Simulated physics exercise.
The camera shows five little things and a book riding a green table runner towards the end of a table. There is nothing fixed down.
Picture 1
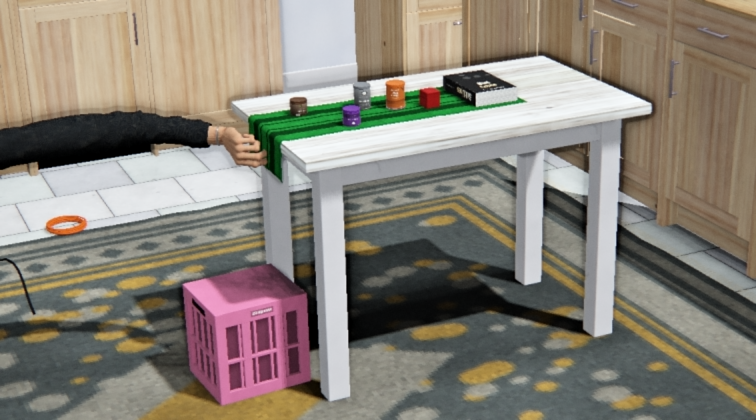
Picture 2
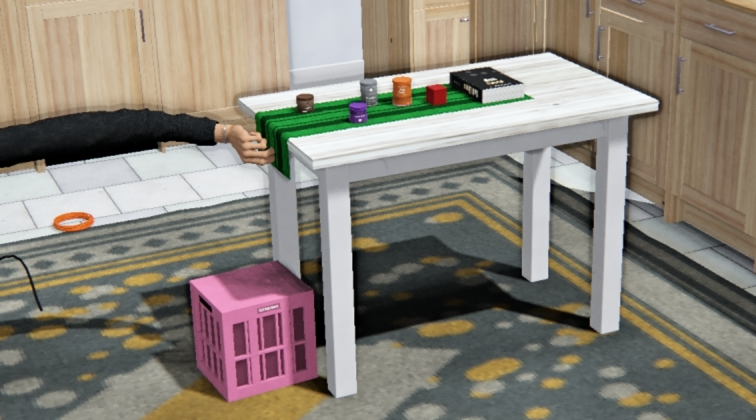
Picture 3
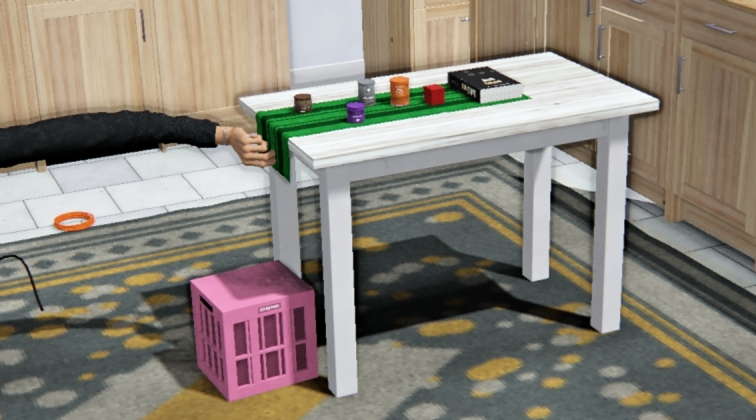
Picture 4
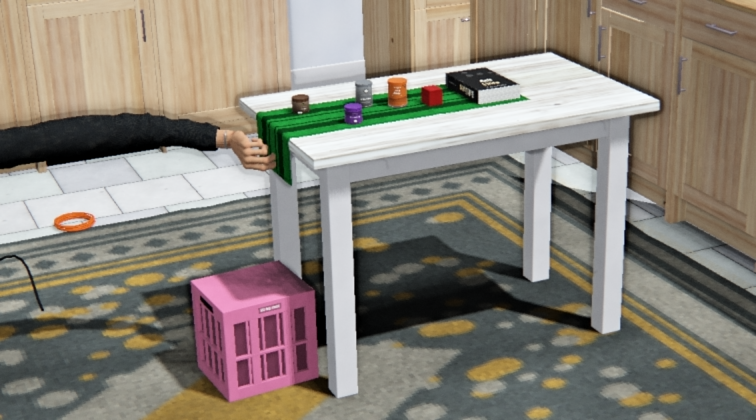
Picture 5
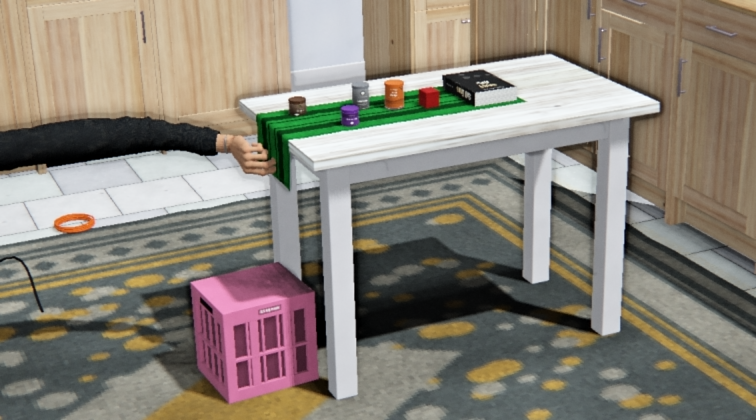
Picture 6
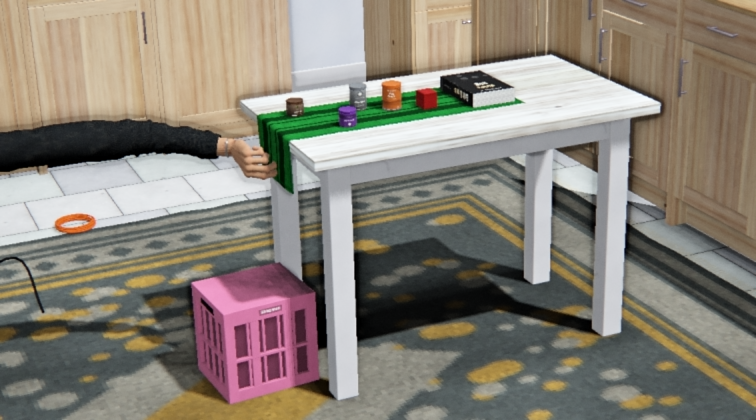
A kitchen with pale wooden cabinets and a grey-and-yellow patterned rug is seen from slightly above. A white table carries a green runner hanging over its left end, with brown, purple, grey and orange containers, a red cube and a black book on it, and a pink crate below. After a slight camera shift, a black-sleeved hand at left draws the runner slightly leftward, its items riding along.
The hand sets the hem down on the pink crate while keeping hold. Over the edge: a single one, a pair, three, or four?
It sends three things down.
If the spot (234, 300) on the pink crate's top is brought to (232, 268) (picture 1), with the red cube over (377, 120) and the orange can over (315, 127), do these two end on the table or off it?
Result: Red cube still there, orange can gone.
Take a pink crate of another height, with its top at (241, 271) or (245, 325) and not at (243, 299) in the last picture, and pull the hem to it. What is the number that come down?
If so, 2 and 4.
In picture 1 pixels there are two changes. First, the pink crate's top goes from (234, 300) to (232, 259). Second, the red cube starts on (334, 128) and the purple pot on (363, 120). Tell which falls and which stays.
Result: Red cube gone, purple pot still there.
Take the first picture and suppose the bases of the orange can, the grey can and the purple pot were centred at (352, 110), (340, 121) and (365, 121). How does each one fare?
My call: The orange can takes a tumble; the grey can takes a tumble; the purple pot takes a tumble.
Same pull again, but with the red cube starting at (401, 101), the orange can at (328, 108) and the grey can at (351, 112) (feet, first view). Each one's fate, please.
The red cube does not fall; the orange can drops off; the grey can falls.
Soon after, hem near (276, 221); brown pot gone.
Then, hem near (277, 253); brown pot and purple pot gone.
Further on, hem on the crate; brown pot, purple pot and grey can gone.
At rest, hem on the crate; brown pot, purple pot and grey can gone. The answer is three.
